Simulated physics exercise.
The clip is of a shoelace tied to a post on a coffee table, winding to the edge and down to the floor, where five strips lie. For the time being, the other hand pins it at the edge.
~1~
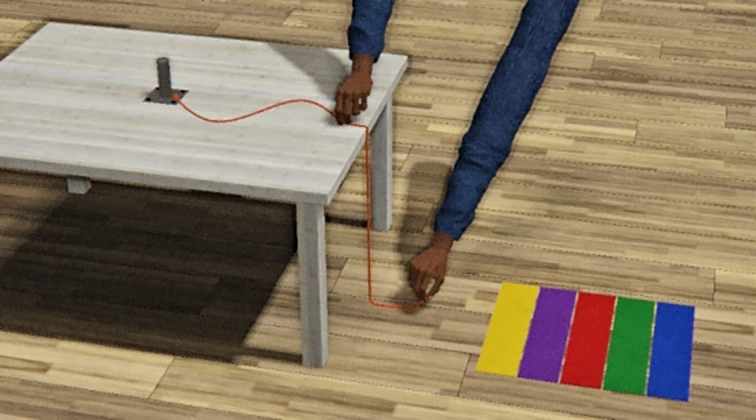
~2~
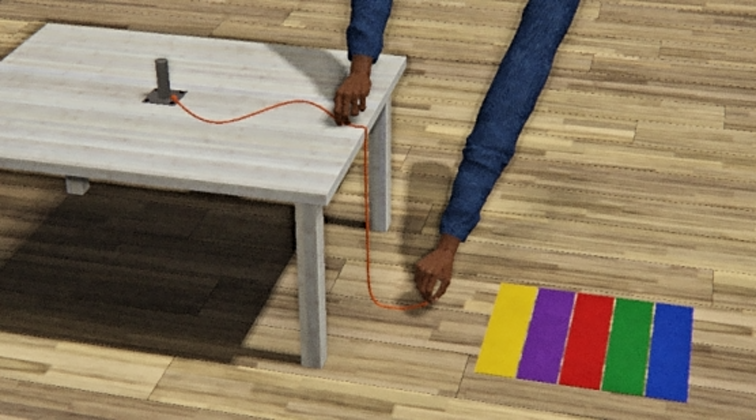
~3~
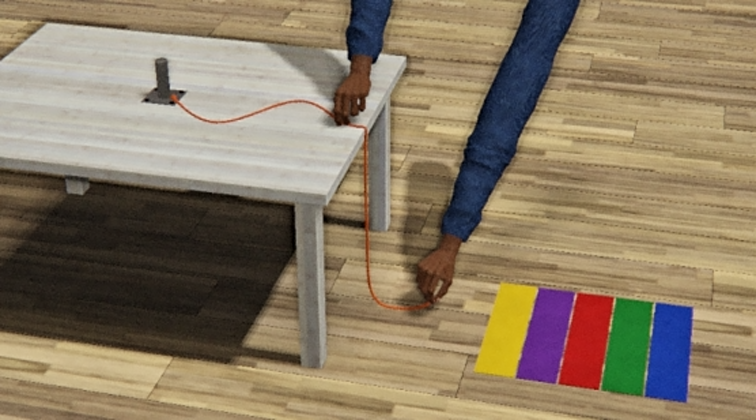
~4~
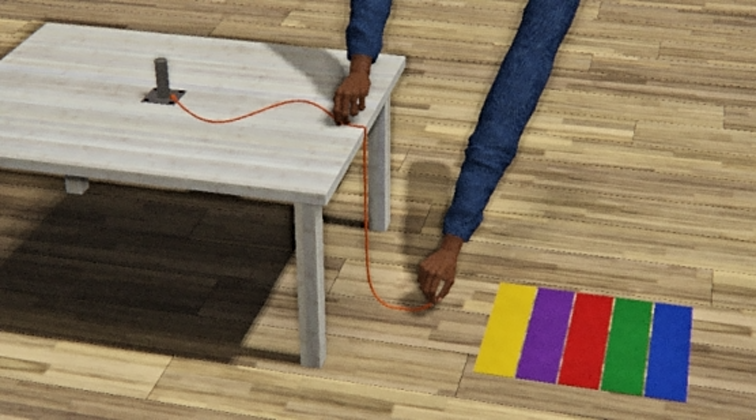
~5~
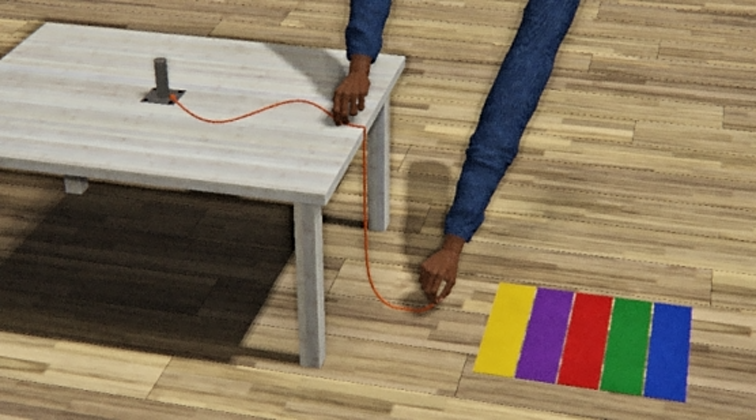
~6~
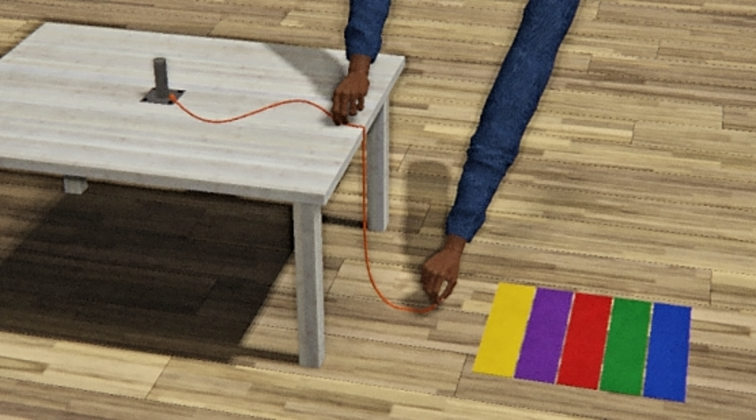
A dark hand in a blue sleeve holds the low end of a thin orange-red shoelace near the floor and shifts it slightly rightward, the hanging part bending into a softer curve. Another hand pins the lace at the edge of a pale coffee table, where it winds from a grey post. Seen from above, yellow, purple, red, green and blue strips lie rightward on wooden flooring.
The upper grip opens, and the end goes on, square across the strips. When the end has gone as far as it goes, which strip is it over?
It is over the green strip.
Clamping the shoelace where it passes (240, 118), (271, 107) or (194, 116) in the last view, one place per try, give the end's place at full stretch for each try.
Try one gives (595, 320), try two (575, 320), and try three (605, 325).
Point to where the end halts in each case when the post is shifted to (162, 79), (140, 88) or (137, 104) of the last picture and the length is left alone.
(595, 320), (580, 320) and (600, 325).
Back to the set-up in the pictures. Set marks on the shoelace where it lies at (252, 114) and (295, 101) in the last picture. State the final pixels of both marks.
Point one: (282, 112); point two: (331, 119).
Soon after, end near (561, 318); over purple.
Then, end near (601, 323); over red.
At full stretch, end near (624, 326); over green. It halts on the green strip.
